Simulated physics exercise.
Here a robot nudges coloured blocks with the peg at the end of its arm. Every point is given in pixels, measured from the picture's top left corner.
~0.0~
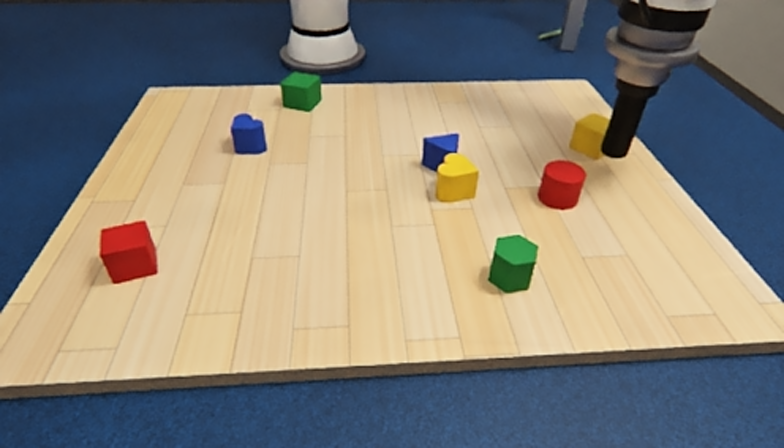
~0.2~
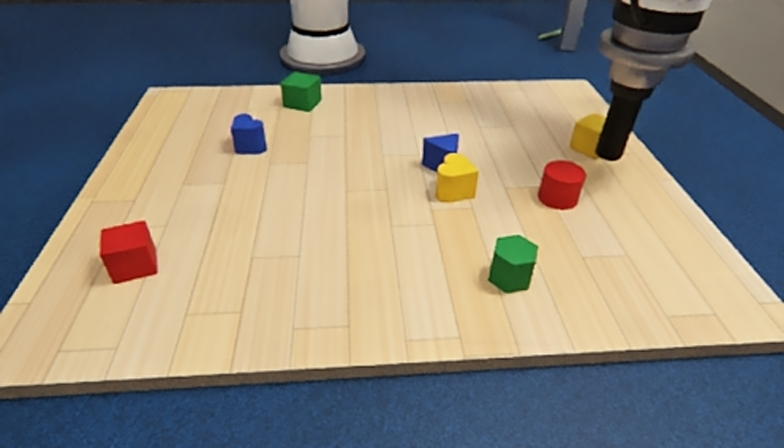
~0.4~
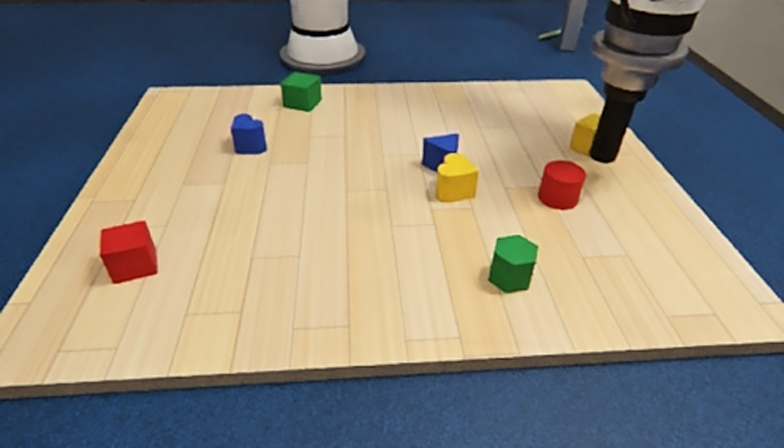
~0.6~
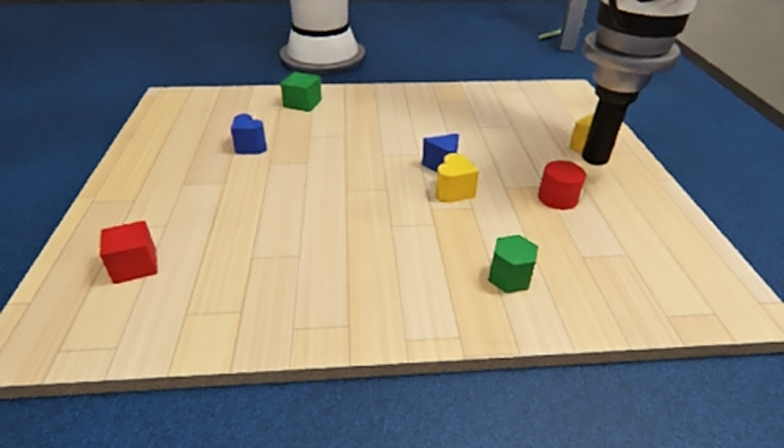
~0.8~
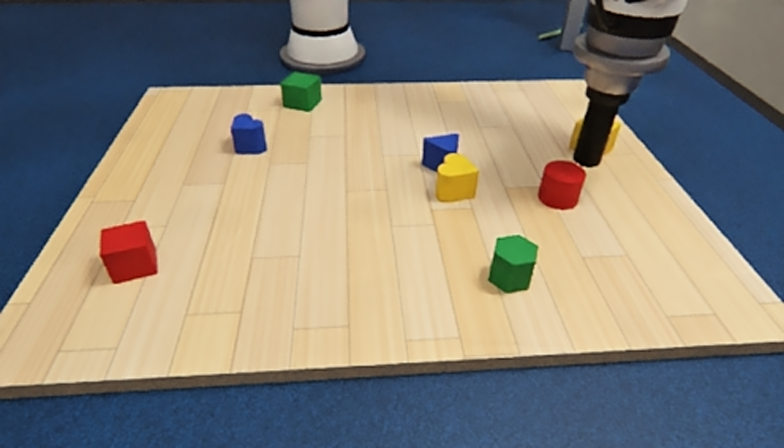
In this clip, a robot arm's black peg moves slightly left above a wooden board, passing in front of a yellow block near a red cylindrical block, while the scattered red, blue, green and yellow blocks stay still.
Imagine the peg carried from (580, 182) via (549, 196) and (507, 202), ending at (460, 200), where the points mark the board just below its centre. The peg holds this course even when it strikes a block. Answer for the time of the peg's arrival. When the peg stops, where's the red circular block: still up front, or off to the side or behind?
The peg passes it.
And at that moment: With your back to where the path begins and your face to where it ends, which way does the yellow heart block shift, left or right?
Gets pushed right.
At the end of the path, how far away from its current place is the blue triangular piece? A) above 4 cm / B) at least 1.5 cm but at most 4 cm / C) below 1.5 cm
The answer is C.
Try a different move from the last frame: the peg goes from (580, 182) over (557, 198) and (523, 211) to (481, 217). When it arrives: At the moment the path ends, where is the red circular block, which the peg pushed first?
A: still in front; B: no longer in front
The answer is B.
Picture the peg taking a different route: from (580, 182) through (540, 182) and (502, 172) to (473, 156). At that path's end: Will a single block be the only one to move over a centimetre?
That would be a yes.
What follows on the original path. One third of the way, peg at (554, 175); red circular block at (543, 185).
Two thirds of the way, peg at (510, 182); red circular block at (522, 196).
At the end, peg at (463, 180); blue triangular piece still; yellow heart block at (433, 160), turned 20° clockwise; red circular block at (522, 196).
